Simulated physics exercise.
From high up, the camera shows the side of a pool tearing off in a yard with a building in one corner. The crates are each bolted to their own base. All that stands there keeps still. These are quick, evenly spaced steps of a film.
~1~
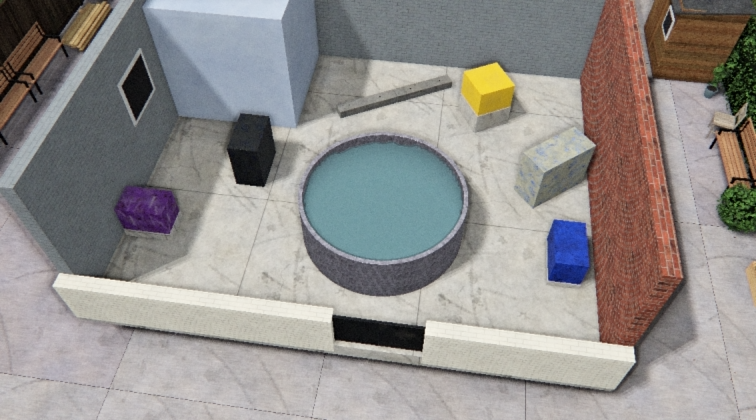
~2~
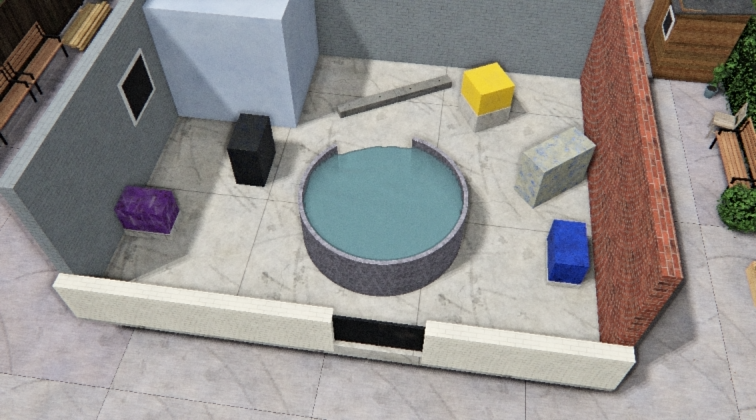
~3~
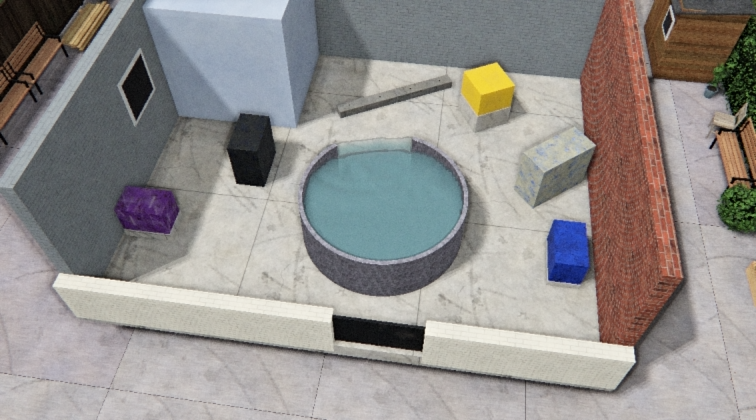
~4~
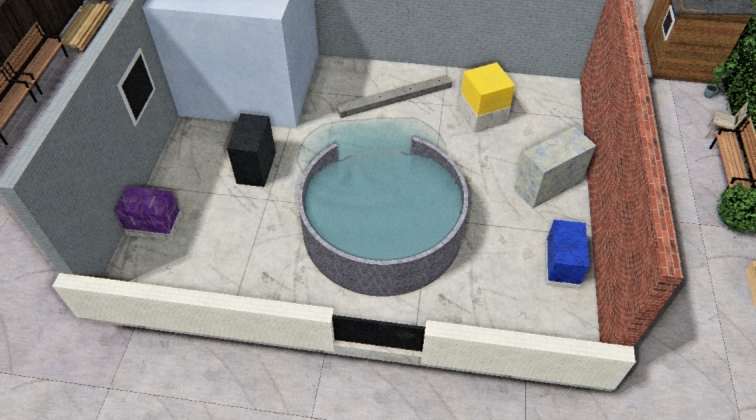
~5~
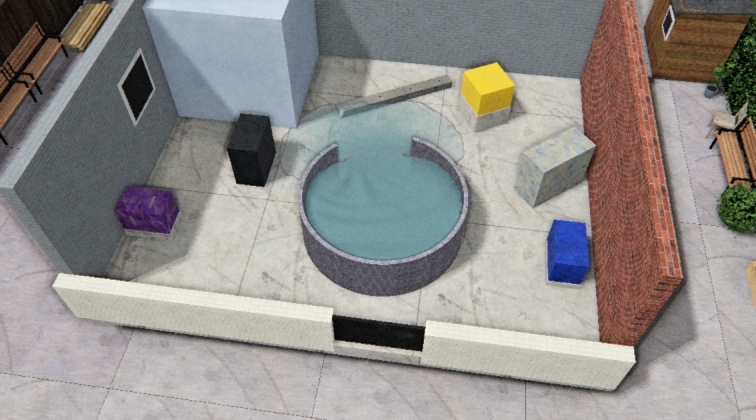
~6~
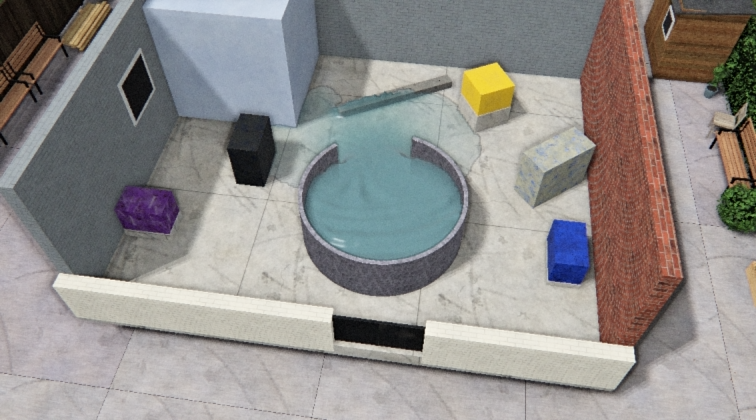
In the video, a round pool of still water stands in a walled yard among colored blocks, then a section of its far side opens and water pours out through the gap, spreading across the pale floor to a long grey beam.
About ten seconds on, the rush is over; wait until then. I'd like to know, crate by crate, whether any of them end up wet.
The yellow crate will come out dry, the blue crate will come out wet, the purple crate will come out dry.
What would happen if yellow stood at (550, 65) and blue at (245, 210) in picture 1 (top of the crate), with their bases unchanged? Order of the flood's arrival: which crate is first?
Yellow crate.
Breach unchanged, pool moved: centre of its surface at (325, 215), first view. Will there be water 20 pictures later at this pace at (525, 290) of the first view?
My call is that the spot is left unwetted.
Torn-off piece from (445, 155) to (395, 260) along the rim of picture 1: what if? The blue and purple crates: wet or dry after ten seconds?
Blue gets drenched; purple gets drenched.
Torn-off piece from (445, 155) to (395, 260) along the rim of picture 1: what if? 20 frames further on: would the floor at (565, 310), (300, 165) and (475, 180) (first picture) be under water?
Spot one: Reached by the flood. Spot two: Spared by the leak. Spot three: Reached by the flood.
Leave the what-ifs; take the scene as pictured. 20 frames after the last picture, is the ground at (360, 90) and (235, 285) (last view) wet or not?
Taking the two points in turn, the first is waterlogged and the second is spared.
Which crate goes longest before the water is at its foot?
The blue-painted one, I reckon.
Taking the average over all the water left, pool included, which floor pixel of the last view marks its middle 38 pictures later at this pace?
The water's middle lies around (410, 152).
A moment on, water covers 30 % of the floor; the yellow crate water round its plinth, the blue crate not reached, the purple crate not reached.
Next, water covers 40 % of the floor; the yellow crate water round its plinth, the blue crate not reached, the purple crate not reached.
Then, water covers 50 % of the floor; the yellow crate water round its plinth, the blue crate not reached, the purple crate water round its plinth.
Later, water covers 85 % of the floor; the yellow crate water round its plinth, the blue crate water round its plinth, the purple crate water round its plinth.
In the end, water covers 100 % of the floor; the yellow crate stayed above the water, the blue crate was topped, the purple crate stayed above the water.
